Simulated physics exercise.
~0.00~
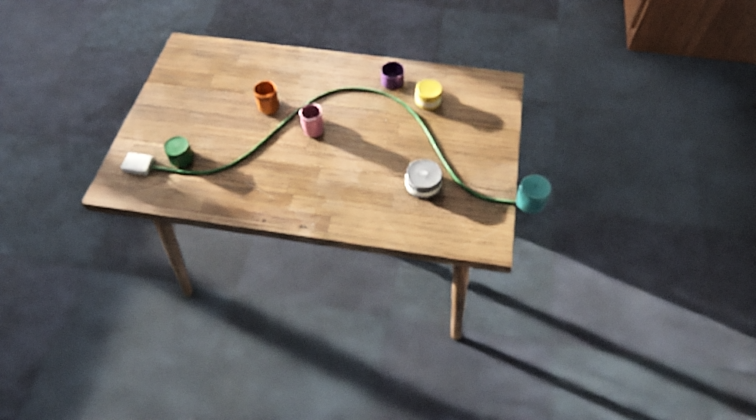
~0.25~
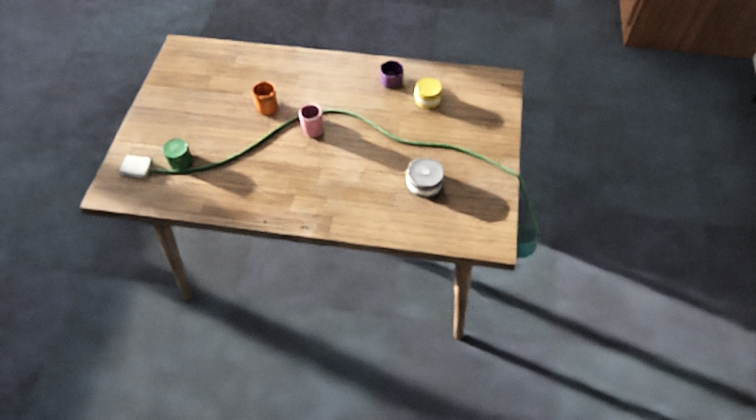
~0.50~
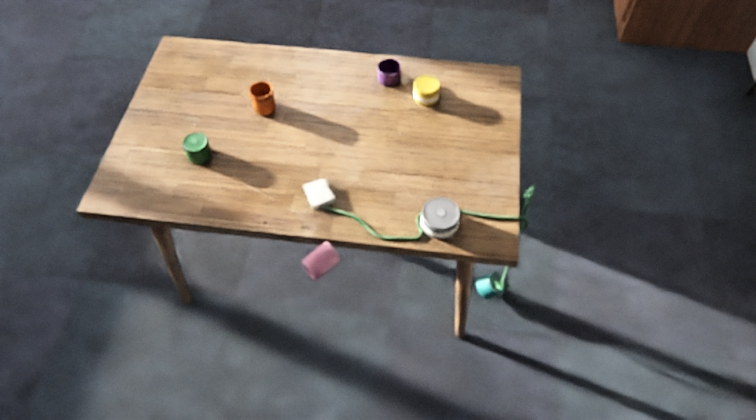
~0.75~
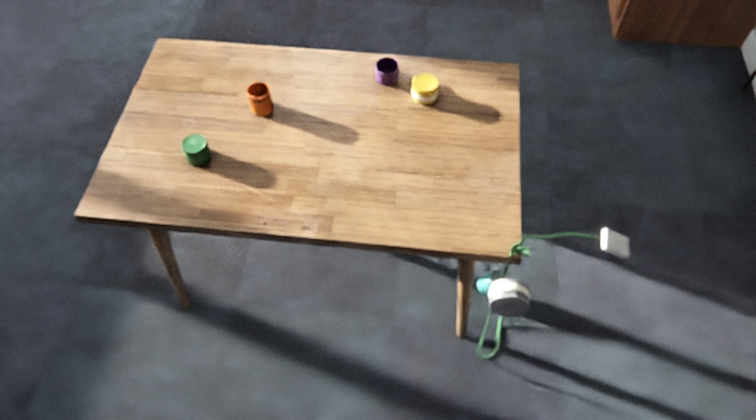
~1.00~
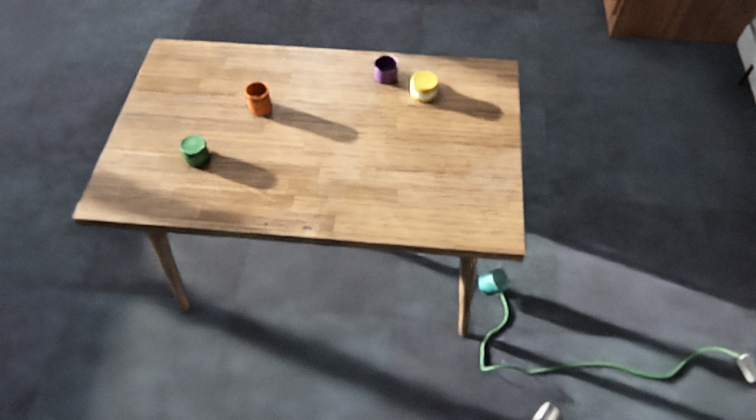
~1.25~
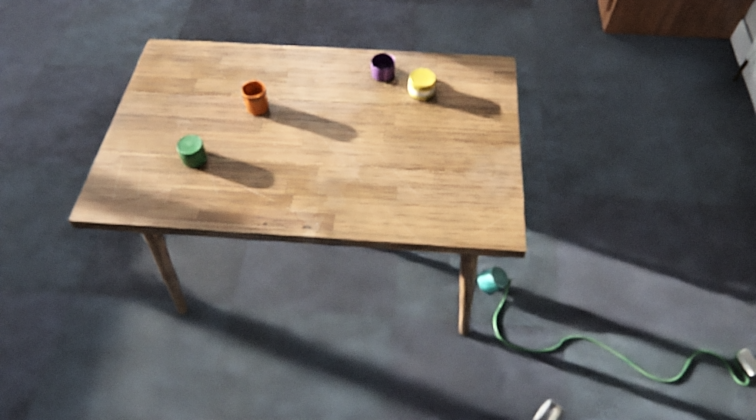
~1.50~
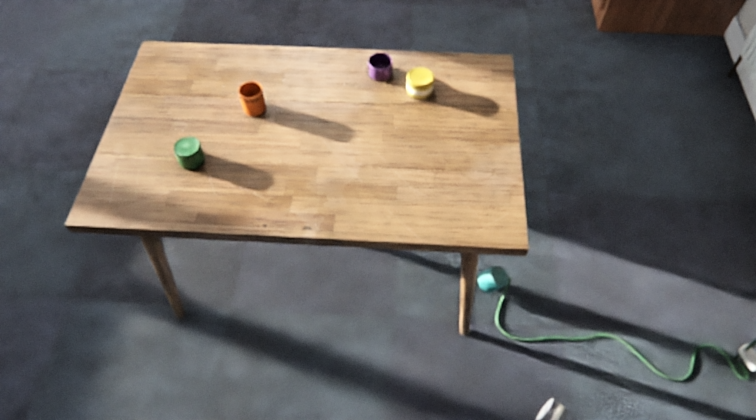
A green cable snakes across a wooden desk on a dark floor, seen from above, linking a white block at the left to a teal cup-shaped object at the right edge. Orange, pink and purple cups, a yellow canister, a green tub and a grey tin stand around it. The teal piece drops off the right side, pulling the cable. The white block slides right, the tin shifts and the pink mug tumbles off the front. Block and tin follow over the right side, and the cable ends on the floor while four containers remain standing on top.
